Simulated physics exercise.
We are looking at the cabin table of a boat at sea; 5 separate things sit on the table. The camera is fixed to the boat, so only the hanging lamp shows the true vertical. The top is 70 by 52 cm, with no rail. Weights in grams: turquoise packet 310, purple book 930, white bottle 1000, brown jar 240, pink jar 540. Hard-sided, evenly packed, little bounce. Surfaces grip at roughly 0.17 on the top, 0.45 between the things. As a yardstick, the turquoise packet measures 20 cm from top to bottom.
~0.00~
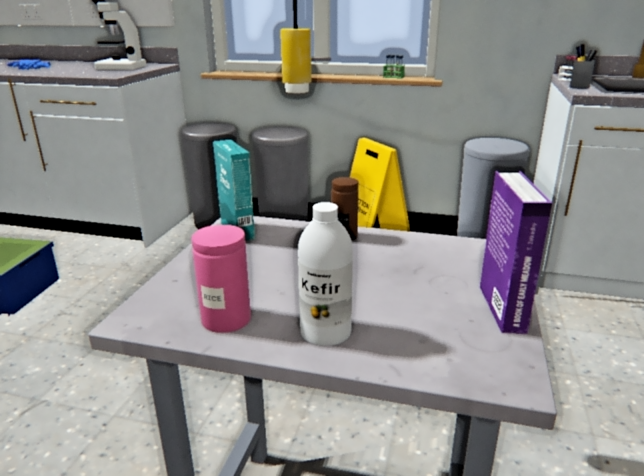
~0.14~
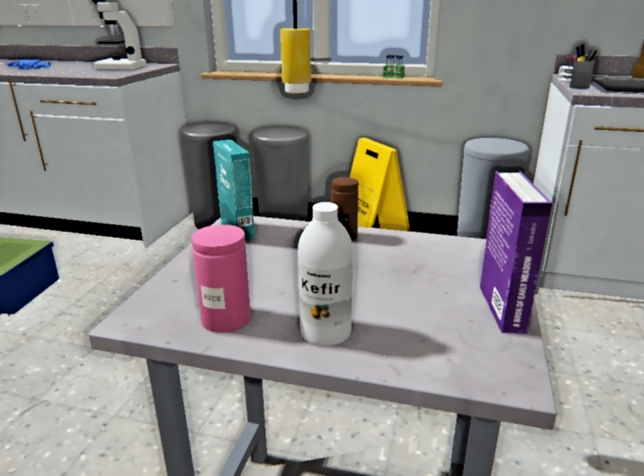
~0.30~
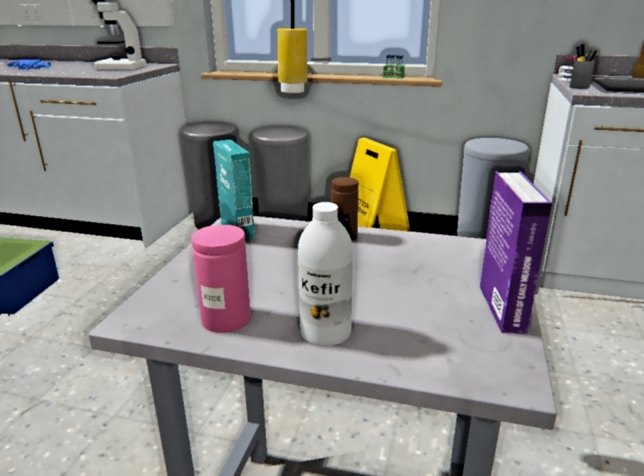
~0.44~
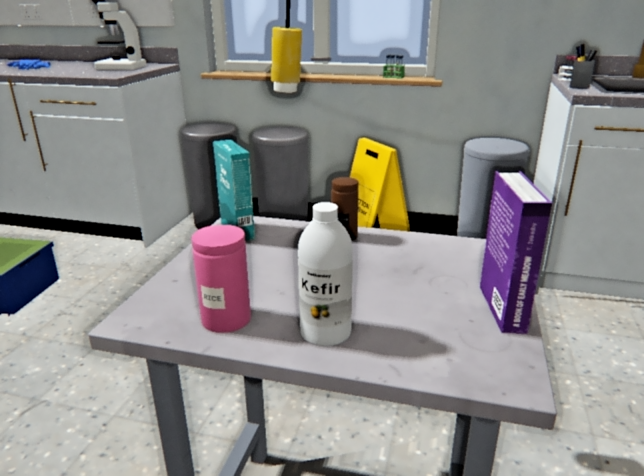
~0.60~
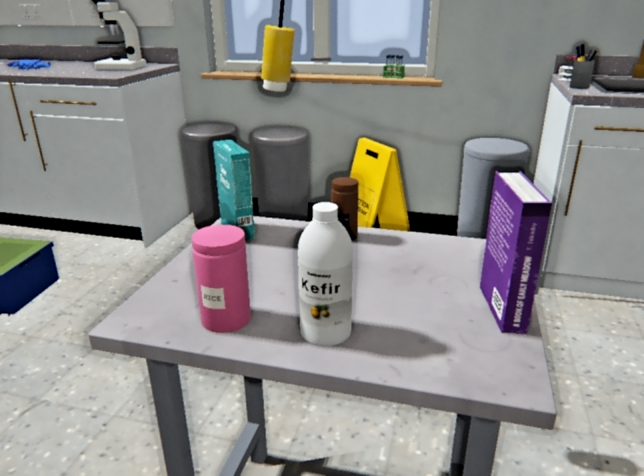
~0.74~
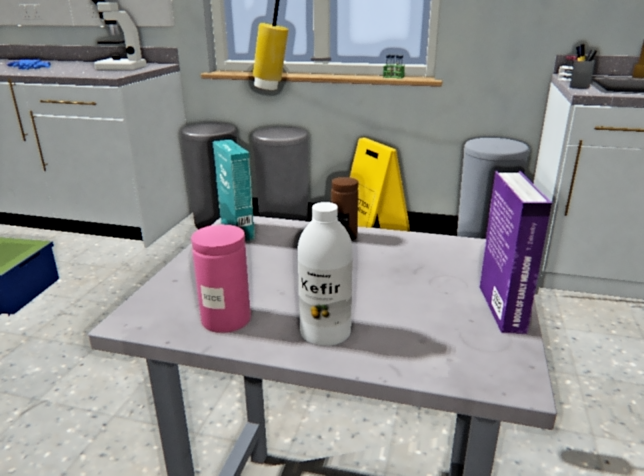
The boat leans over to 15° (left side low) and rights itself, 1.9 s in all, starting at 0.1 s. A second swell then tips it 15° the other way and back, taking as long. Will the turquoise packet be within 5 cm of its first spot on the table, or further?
The turquoise packet leaves its spot.
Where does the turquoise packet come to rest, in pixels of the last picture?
Around (143, 397).
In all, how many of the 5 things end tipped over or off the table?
That comes to 3.
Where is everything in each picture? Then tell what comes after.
The first frame shows boat level; turquoise packet (234, 191); purple book (511, 251).
The second frame shows boat level; brown jar (345, 209); pink jar (222, 279).
The third frame shows boat heeled 2°, left side down; purple book (511, 251); white bottle (326, 273).
The fourth frame shows boat heeled 4°, left side down; brown jar (345, 209); pink jar (222, 279).
The fifth frame shows boat heeled 8°, left side down; purple book (511, 251); white bottle (326, 273).
The sixth frame shows boat heeled 11°, left side down; turquoise packet (234, 191); brown jar (345, 209).
Around 1.54 s, boat heeled 7°, left side down; turquoise packet and pink jar now off the table; purple book shifted 23 cm; brown jar shifted 23 cm.
Around 2.14 s, boat heeled 1°, right side down; brown jar now off the table; purple book shifted 34 cm; white bottle shifted 33 cm.
Finally (4.4 s), off the table, turquoise packet, brown jar and pink jar; the other 2 still in place (within 5 cm). In the last view, turquoise packet near (143, 397).
